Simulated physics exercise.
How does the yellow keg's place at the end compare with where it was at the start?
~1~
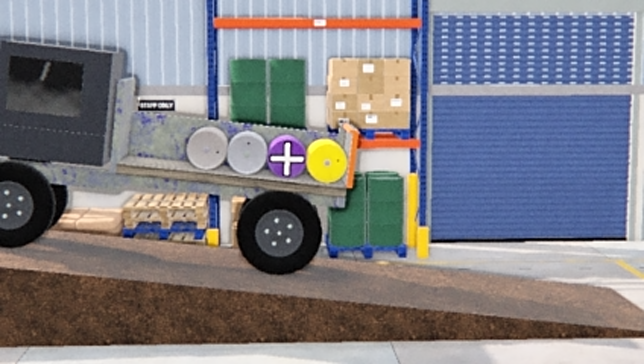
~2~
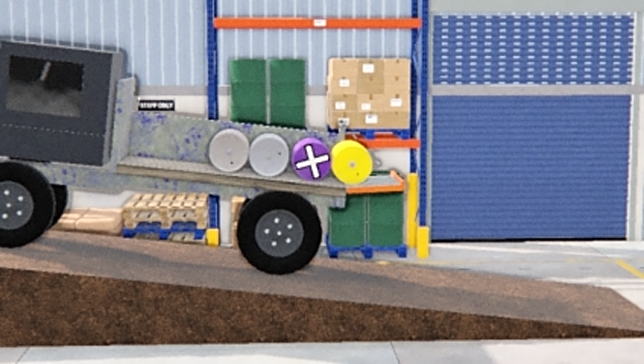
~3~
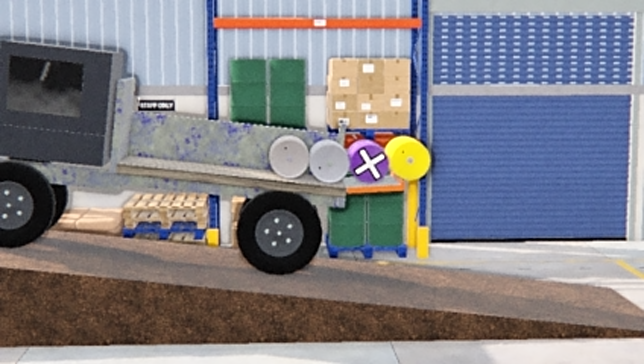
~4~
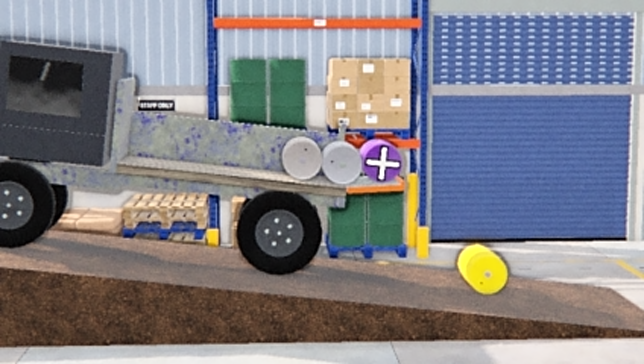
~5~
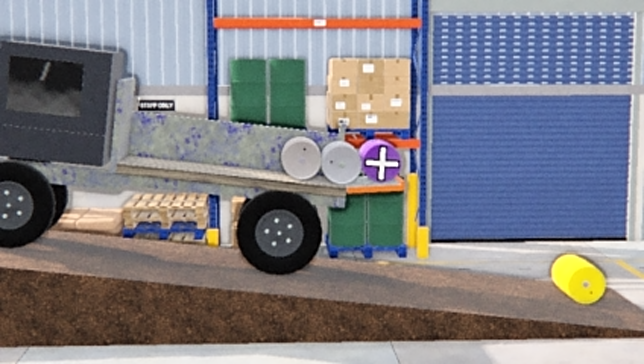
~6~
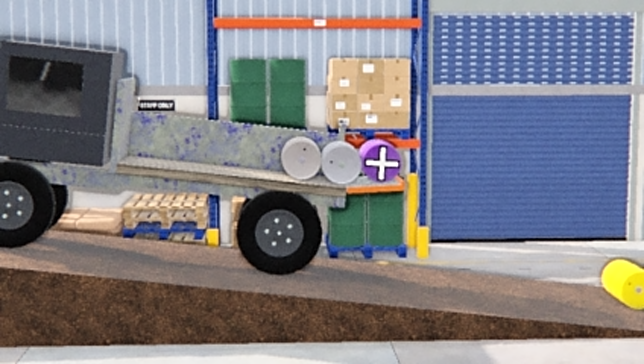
At the start the yellow keg is in the truck bed against the upright tailgate. By the end it is out of the truck, low on the slope at the far right edge of the view.
To begin with, a pick-up stands on a dirt slope with its tail downhill to the right, and two grey kegs, a purple one with a white cross and a yellow one sit in a row against the upright tailgate. The gate drops open, and all four kegs roll right towards it. The yellow keg leads over the gate and falls off its end onto the slope. The purple one stops on the lowered gate with the grey ones resting behind it. The yellow keg rolls on down to the right edge of view, while the others stay aboard.
